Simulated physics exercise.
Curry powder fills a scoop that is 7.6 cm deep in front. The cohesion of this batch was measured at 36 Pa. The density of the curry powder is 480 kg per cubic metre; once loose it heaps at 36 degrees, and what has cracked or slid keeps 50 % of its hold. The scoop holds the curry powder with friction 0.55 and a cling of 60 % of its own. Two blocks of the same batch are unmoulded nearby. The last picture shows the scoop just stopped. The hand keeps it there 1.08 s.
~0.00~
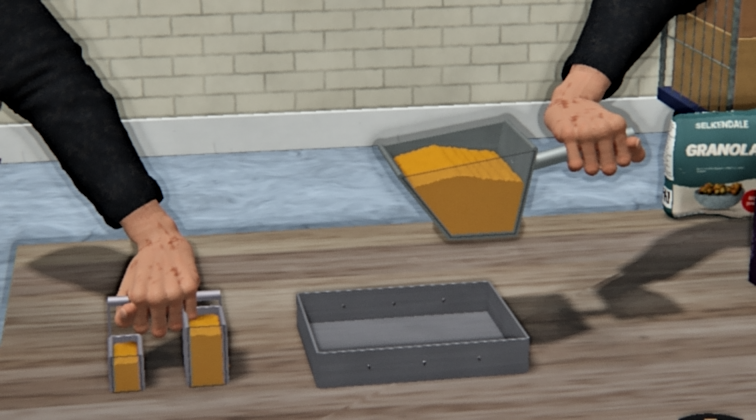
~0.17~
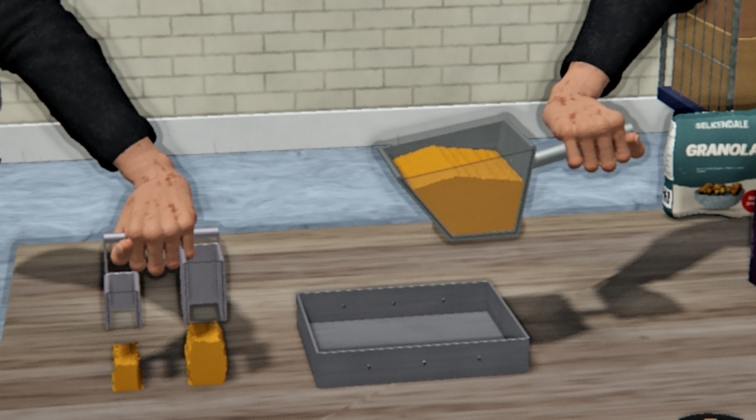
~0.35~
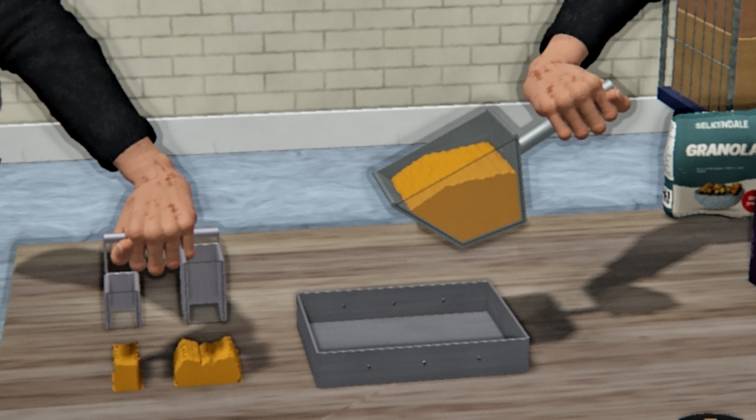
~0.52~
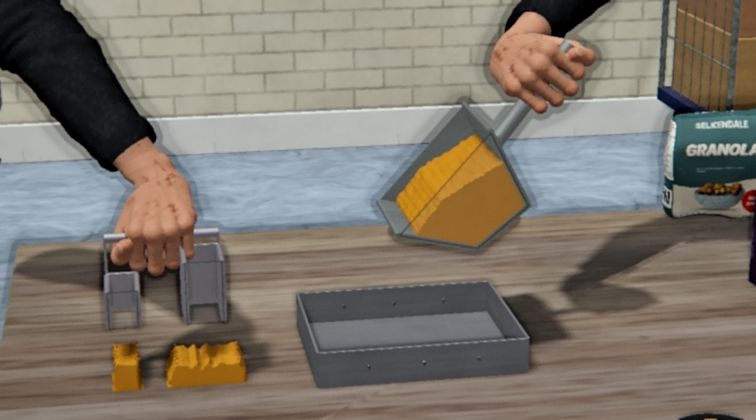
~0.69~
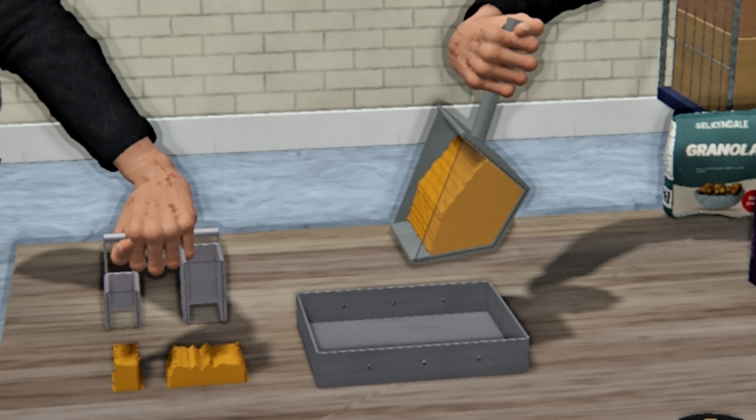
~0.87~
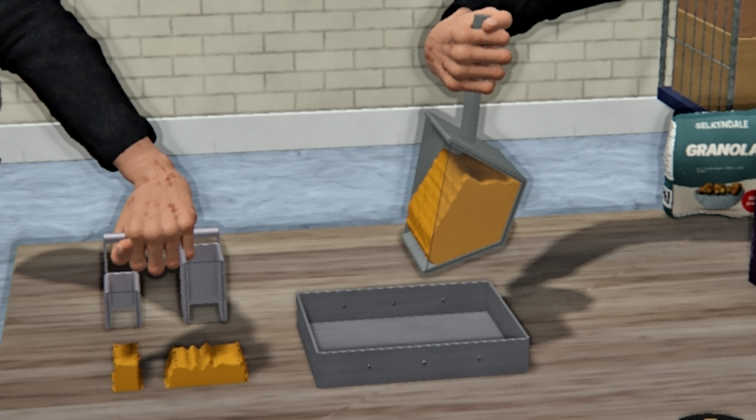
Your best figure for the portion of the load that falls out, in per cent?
About 38 %.
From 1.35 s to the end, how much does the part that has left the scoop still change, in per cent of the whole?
Near 1 %.
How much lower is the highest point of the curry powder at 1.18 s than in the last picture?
Some 1.0 cm.
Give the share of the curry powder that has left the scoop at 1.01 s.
Near 5 %.
By 1.01 s, the scoop is at 71 degrees and 5 % has left it.
By 1.18 s, the scoop is at 71 degrees and 34 % has left it.
By 1.35 s, the scoop is at 71 degrees and 37 % has left it.
By 1.52 s, the scoop is at 71 degrees and 37 % has left it.
By 1.84 s, at the end, the scoop is at 71 degrees and 38 % has left it.
